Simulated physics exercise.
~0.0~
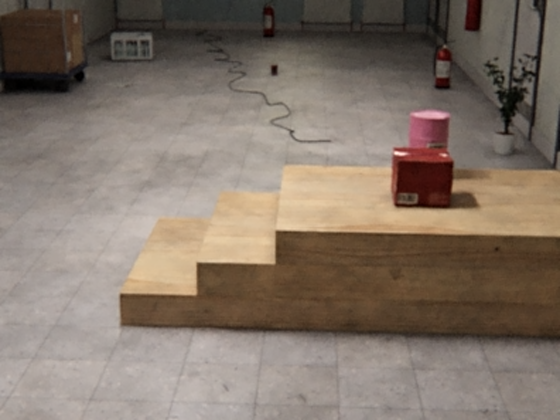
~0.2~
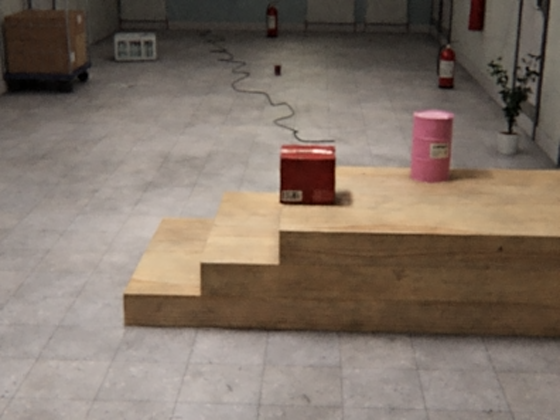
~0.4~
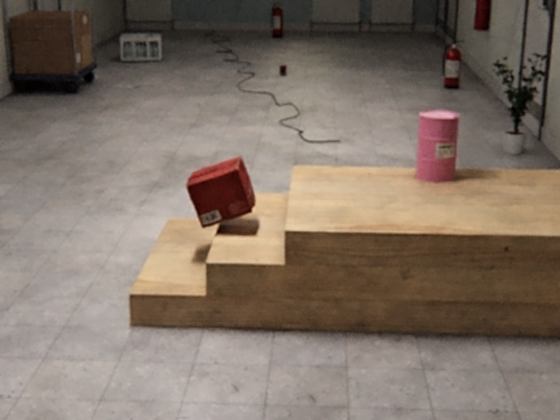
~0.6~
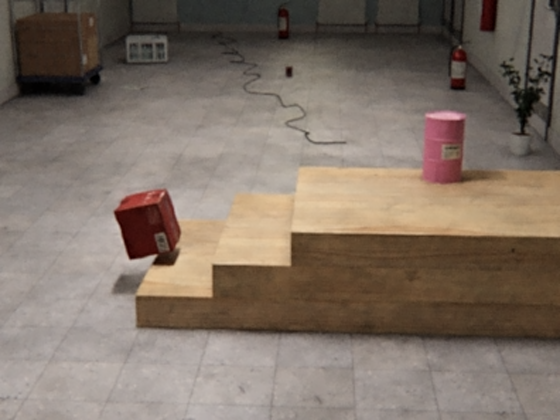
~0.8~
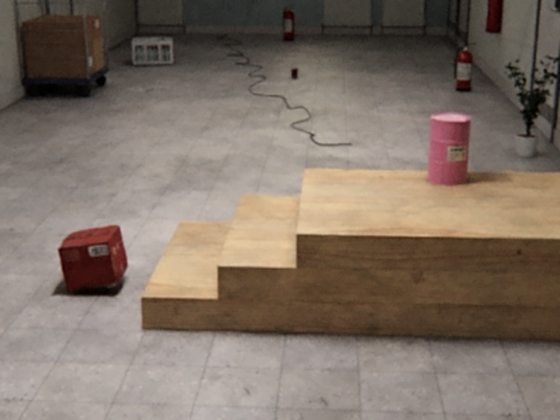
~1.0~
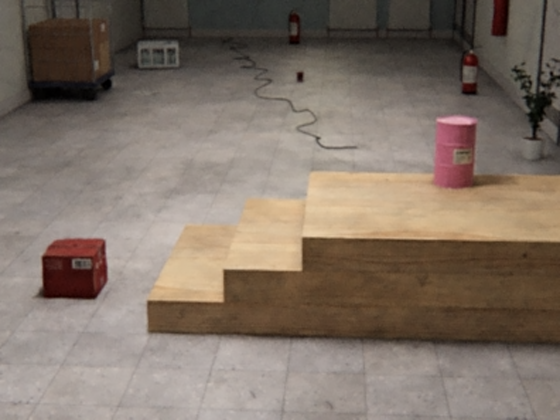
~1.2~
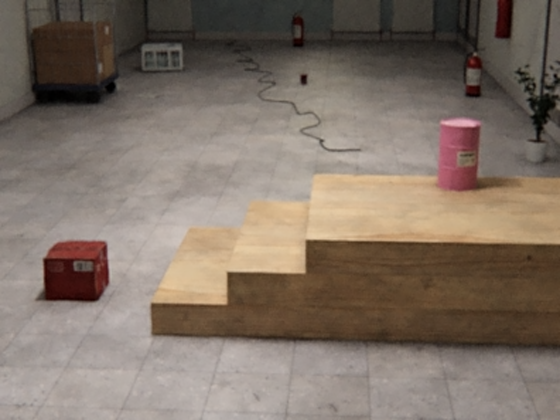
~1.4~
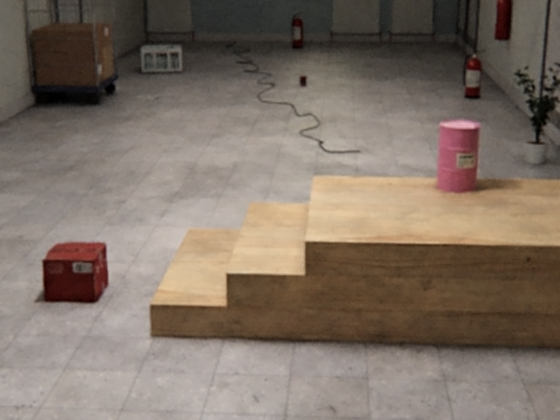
In a large tiled room with a plant, fire extinguishers and a dark cable along the floor, a red box and a pink canister stand on top of a low wooden platform with steps at its left side. The red box slides left across the platform, past the canister, to the top edge. It tips over the edge and tumbles down the steps, turning as it goes. Clearing the lowest step, it drops to the gray floor and rolls a little farther left. It settles there, upside down, and lies still, while the pink canister remains standing on the platform.
